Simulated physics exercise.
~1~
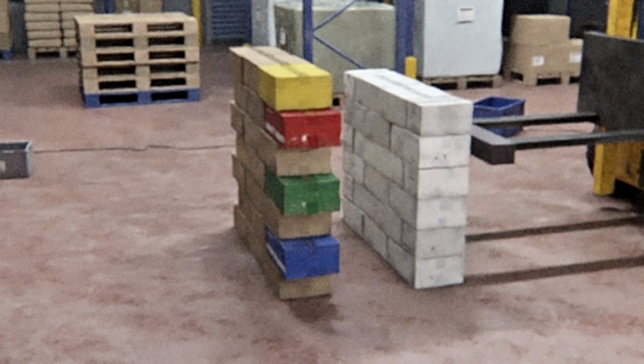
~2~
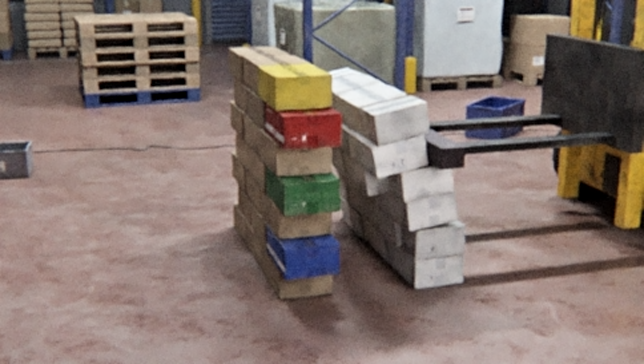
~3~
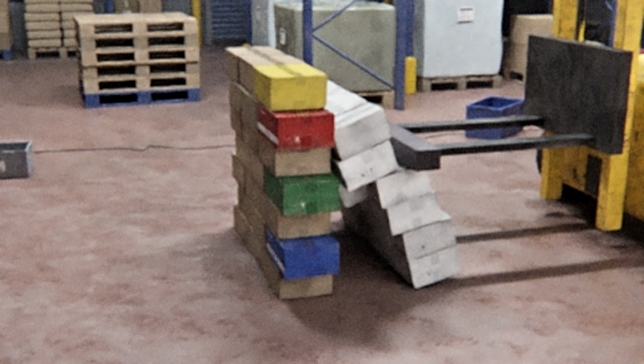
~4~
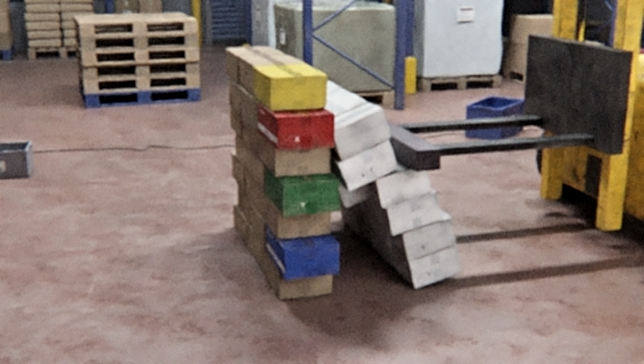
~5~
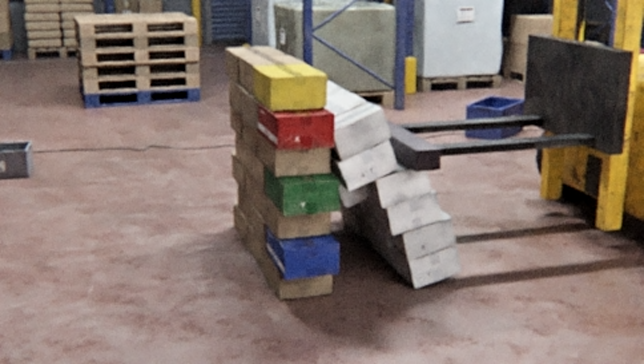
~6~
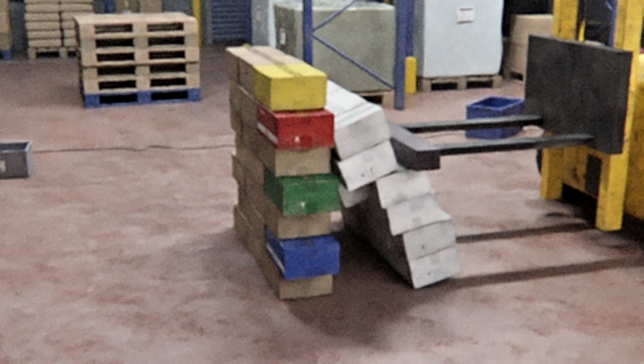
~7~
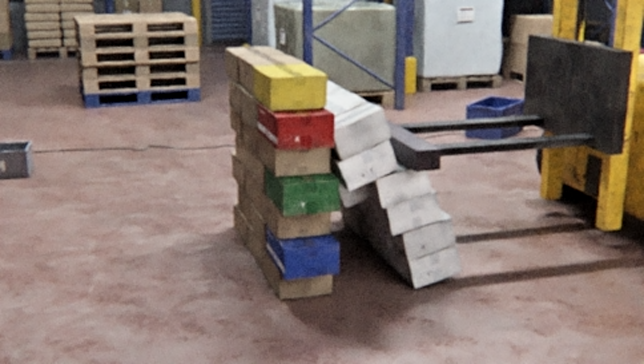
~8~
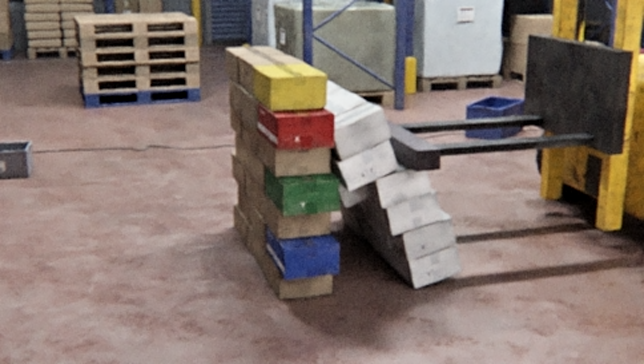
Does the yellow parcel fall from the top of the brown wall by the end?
No, the yellow parcel stays up on top of the brown wall, only slightly shifted to the left.
